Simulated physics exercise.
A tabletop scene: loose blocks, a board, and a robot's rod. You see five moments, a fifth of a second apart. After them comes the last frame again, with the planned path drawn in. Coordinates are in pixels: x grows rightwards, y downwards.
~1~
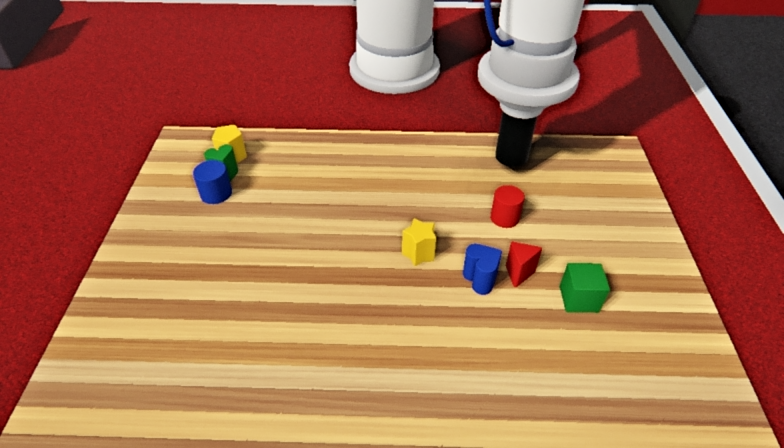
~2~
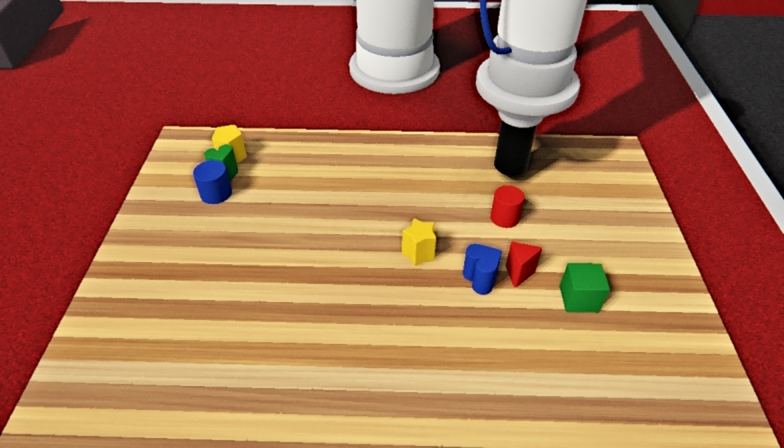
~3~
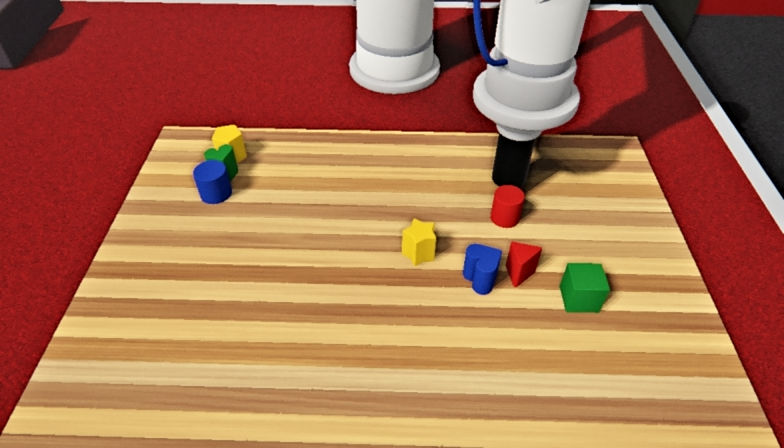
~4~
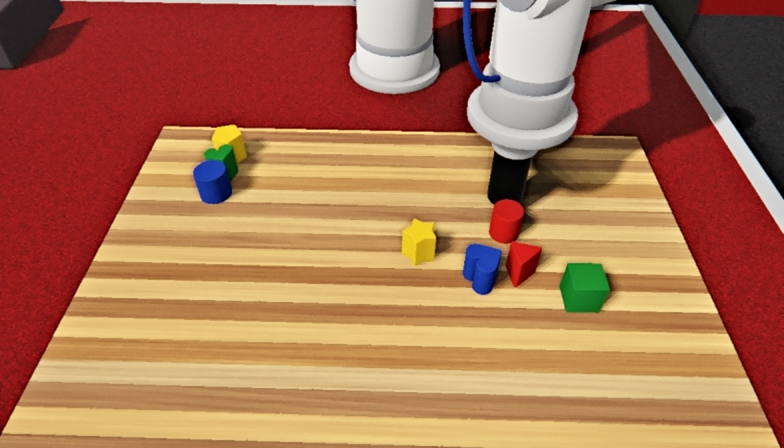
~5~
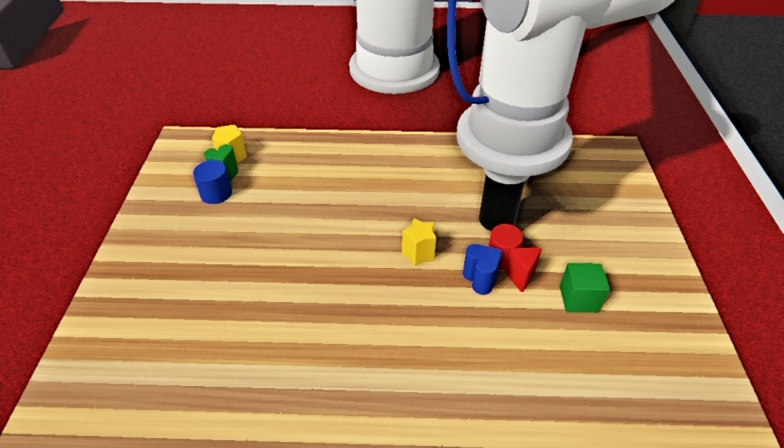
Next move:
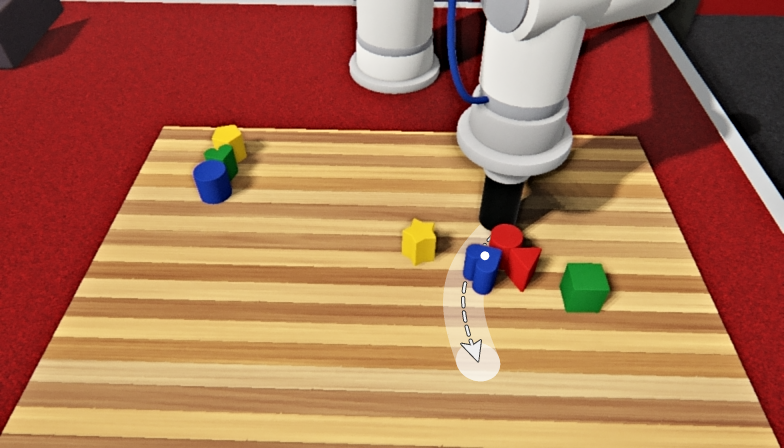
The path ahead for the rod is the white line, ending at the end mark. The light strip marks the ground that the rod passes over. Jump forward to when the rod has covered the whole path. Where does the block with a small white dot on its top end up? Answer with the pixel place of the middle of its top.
Most likely (522, 354).
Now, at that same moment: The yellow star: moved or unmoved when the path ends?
It holds its position.
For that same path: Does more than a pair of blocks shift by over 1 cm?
Final answer: Yes.
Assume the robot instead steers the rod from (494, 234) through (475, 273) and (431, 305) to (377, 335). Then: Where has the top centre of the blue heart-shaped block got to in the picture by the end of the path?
Put as a pixel place, it's (459, 308).
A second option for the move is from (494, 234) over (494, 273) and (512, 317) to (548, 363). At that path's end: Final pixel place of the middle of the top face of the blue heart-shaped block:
The top centre is at (478, 302).
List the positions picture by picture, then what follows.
In the first frame, rod's lower end at (511, 157); yellow star at (421, 230); blue heart-shaped block at (485, 256); red round block at (510, 194); red three-sided block at (525, 251).
In the second frame, rod at (510, 166); blocks still.
In the third frame, rod at (509, 179); blocks still.
In the fourth frame, rod at (504, 197); red round block at (509, 209).
In the fifth frame, rod at (497, 220); yellow star at (421, 230); blue heart-shaped block at (485, 256); red round block at (507, 235); red three-sided block at (527, 255).
Drawn move, from (494, 234) over (471, 267) and (464, 310) to (478, 361); the dot is on the blue heart-shaped block.
On the path given first. One third of the way, rod at (473, 254); blue heart-shaped block at (480, 275), turned 45° clockwise; red round block at (506, 261); red three-sided block at (536, 264), turned 60° anticlockwise.
Two thirds of the way, rod at (466, 297); blue heart-shaped block at (492, 318); red round block at (505, 281); red three-sided block at (536, 265), turned 65° anticlockwise.
At the end, rod at (481, 349); yellow star still; blue heart-shaped block at (522, 354), turned 85° anticlockwise; red round block at (505, 281); red three-sided block at (536, 265), turned 65° anticlockwise.
